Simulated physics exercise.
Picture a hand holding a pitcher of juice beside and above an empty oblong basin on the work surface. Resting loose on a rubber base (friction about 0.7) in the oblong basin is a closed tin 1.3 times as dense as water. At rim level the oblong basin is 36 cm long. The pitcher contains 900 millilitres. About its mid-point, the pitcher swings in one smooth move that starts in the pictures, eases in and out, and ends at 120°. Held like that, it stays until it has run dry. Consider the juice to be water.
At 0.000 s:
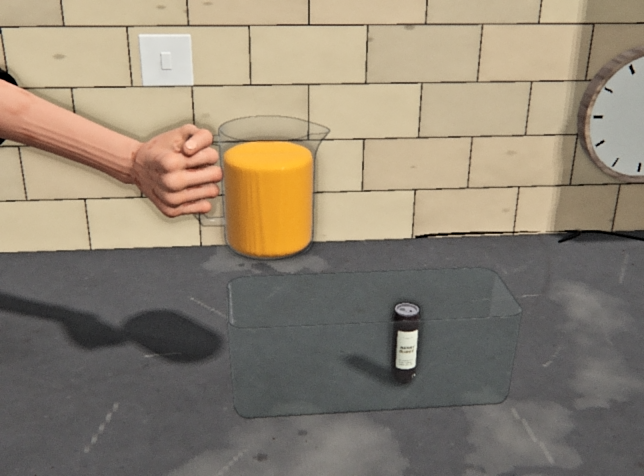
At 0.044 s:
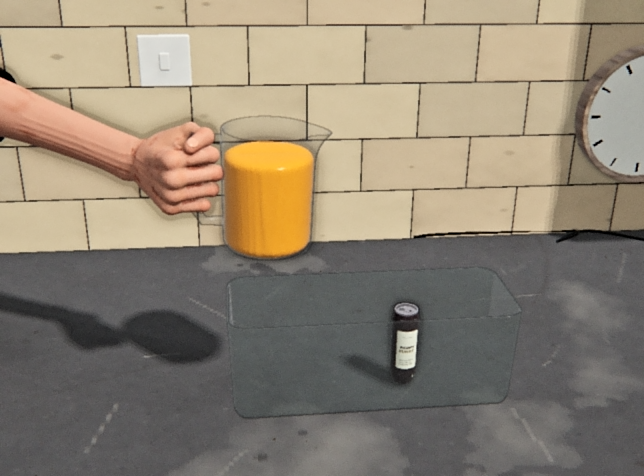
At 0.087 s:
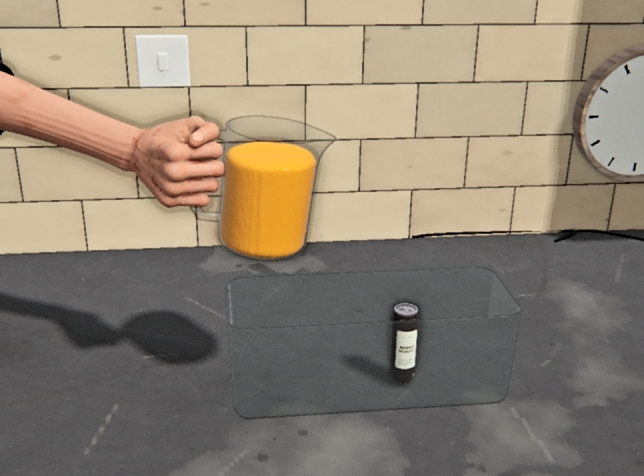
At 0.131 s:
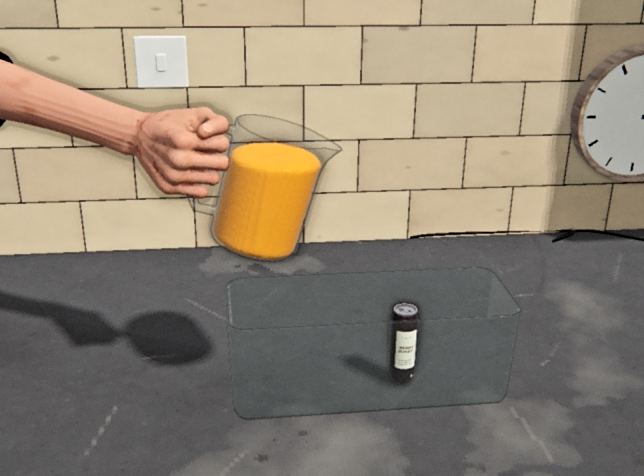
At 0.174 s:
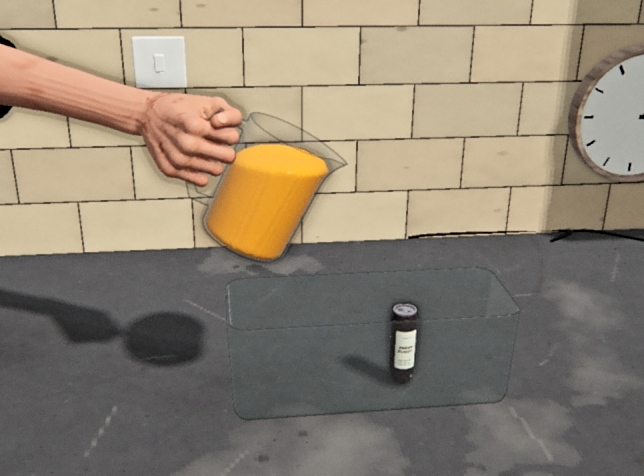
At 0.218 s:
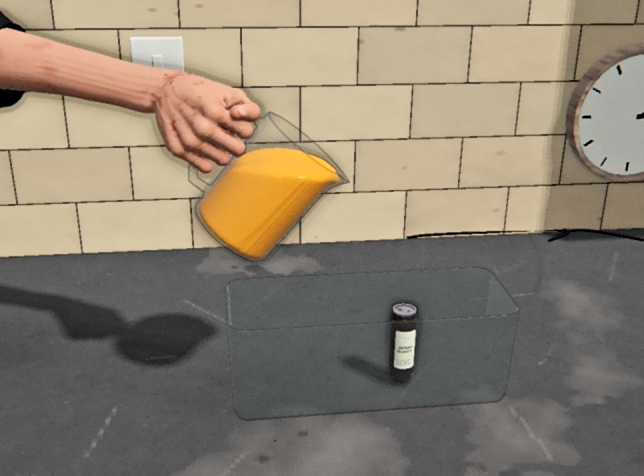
A hand reaching in from the left grips a clear pitcher of orange juice above a dark grey worktop, seen from slightly above against a cream tiled wall. Below it to the right sits a clear oblong basin holding a small dark tin with a white label, with a light switch and round clock behind. The hand smoothly tilts the pitcher rightward, slowly then faster, the juice shifting towards its lip.
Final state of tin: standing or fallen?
It fails to stay erect.
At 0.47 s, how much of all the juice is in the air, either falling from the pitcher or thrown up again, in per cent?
Around 26 in a hundred.
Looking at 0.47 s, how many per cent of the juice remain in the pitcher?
Around 54 percent.
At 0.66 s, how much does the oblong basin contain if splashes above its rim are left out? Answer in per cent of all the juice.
Close to 78 in a hundred.
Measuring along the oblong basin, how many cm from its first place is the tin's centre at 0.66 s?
I'd put it at around 4 centimetres.
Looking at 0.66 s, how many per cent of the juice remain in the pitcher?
9 %.
By 0.47 s the tilt is 113° and 54 per cent is still to pour; the tin stands where it began.
By 0.66 s the tilt is 120° and 9 per cent is still to pour; the tin leans 24°.
By 0.85 s the tilt is 120° and 0 per cent is still to pour; the tin lies on its side.
By 1.06 s the tilt is 120° and 0 per cent is still to pour; the tin lies on its side.
At rest the tin lies on its side.
